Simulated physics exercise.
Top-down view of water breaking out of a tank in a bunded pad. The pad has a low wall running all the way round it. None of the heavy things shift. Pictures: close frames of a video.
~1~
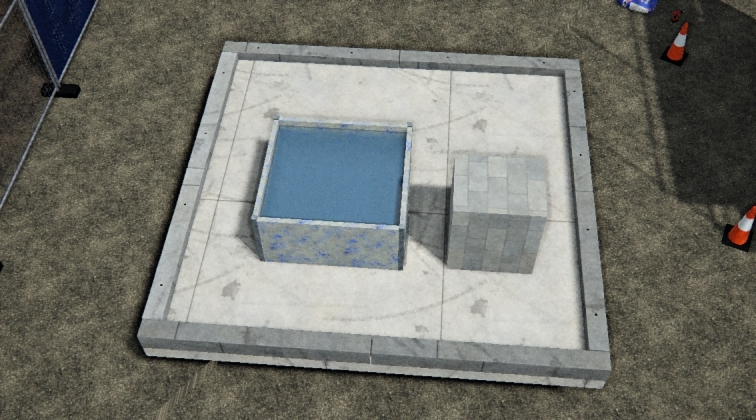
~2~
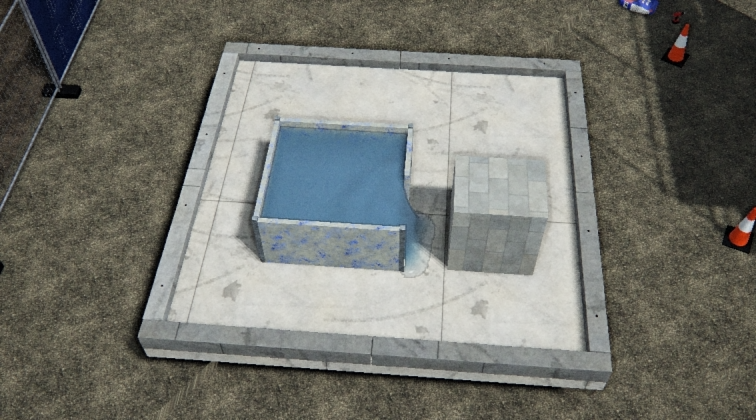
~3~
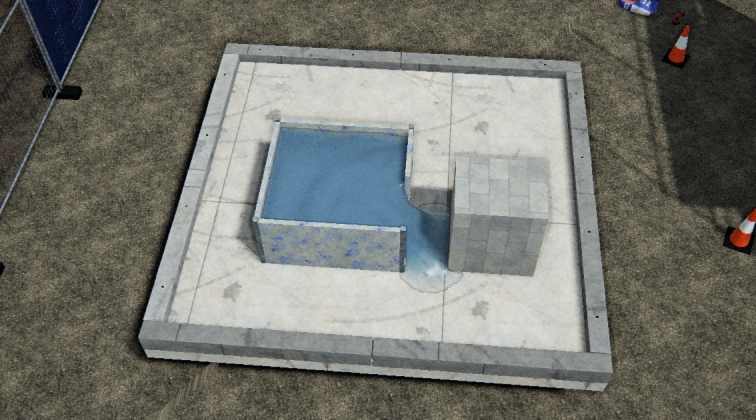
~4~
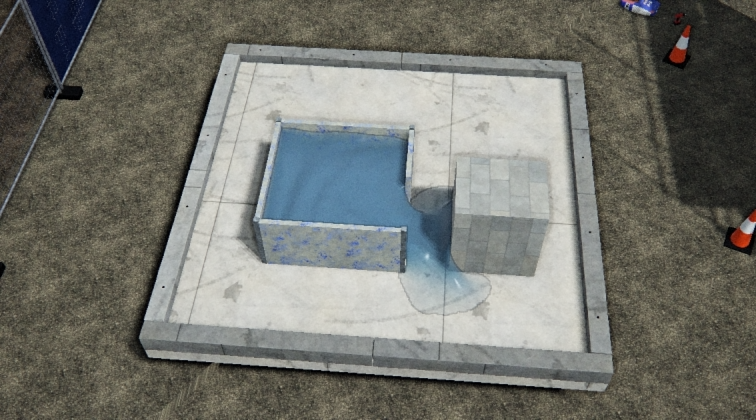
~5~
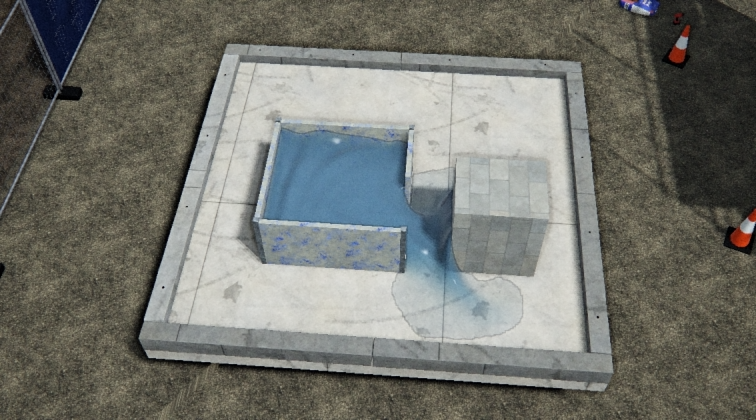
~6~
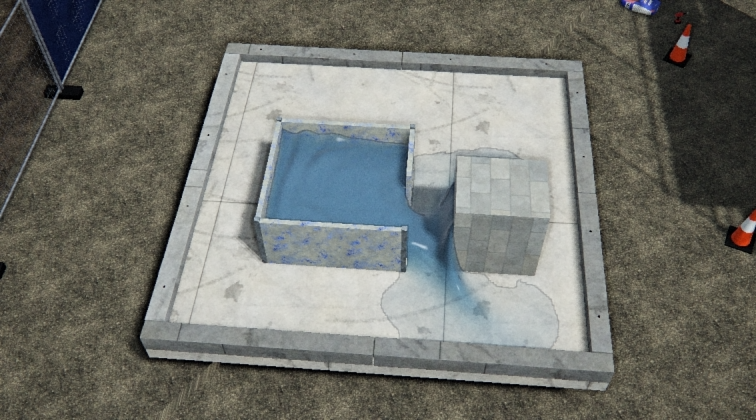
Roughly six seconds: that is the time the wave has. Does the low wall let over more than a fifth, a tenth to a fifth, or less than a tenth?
It lets over a tenth to a fifth.
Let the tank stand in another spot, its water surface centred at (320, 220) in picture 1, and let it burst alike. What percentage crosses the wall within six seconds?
Some 34 per cent.
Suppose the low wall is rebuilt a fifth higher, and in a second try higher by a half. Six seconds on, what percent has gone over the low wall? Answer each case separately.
First try roughly 6 per cent, second try roughly 2 per cent.
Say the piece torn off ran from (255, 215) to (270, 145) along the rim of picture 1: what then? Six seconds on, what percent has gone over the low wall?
My estimate is near 42 percent.
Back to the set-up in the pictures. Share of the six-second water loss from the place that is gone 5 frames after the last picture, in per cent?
Around 5 percent.
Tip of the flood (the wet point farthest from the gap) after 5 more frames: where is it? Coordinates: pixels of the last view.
By then the tip should be at about (564, 85).
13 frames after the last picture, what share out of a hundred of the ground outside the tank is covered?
Roughly 65 percent, I'd say.
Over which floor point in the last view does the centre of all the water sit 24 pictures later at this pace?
Around pixel (410, 203).
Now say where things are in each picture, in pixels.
The first frame shows the tank at (336, 174) is whole and still.
In the second frame, water pours out at (402, 227) and has run to (416, 270).
In the third frame, water pours out at (402, 230) and has run to (456, 274).
In the fourth frame, the front is at (481, 293), out from the gap at (403, 232).
In the fifth frame, the front is at (511, 320), out from the gap at (402, 232).
In the sixth frame, water pours out at (403, 231) and has run to (539, 349).
A moment on, water covers 25 % of the floor; the low wall has let 0 % over.
Next, water covers 35 % of the floor; the low wall has let 0 % over.
Then, water covers 55 % of the floor; the low wall has let 9 % over.
Later, water covers 65 % of the floor; the low wall has let 13 % over.
In the end, water covers 80 % of the floor; the low wall has let 13 % over.
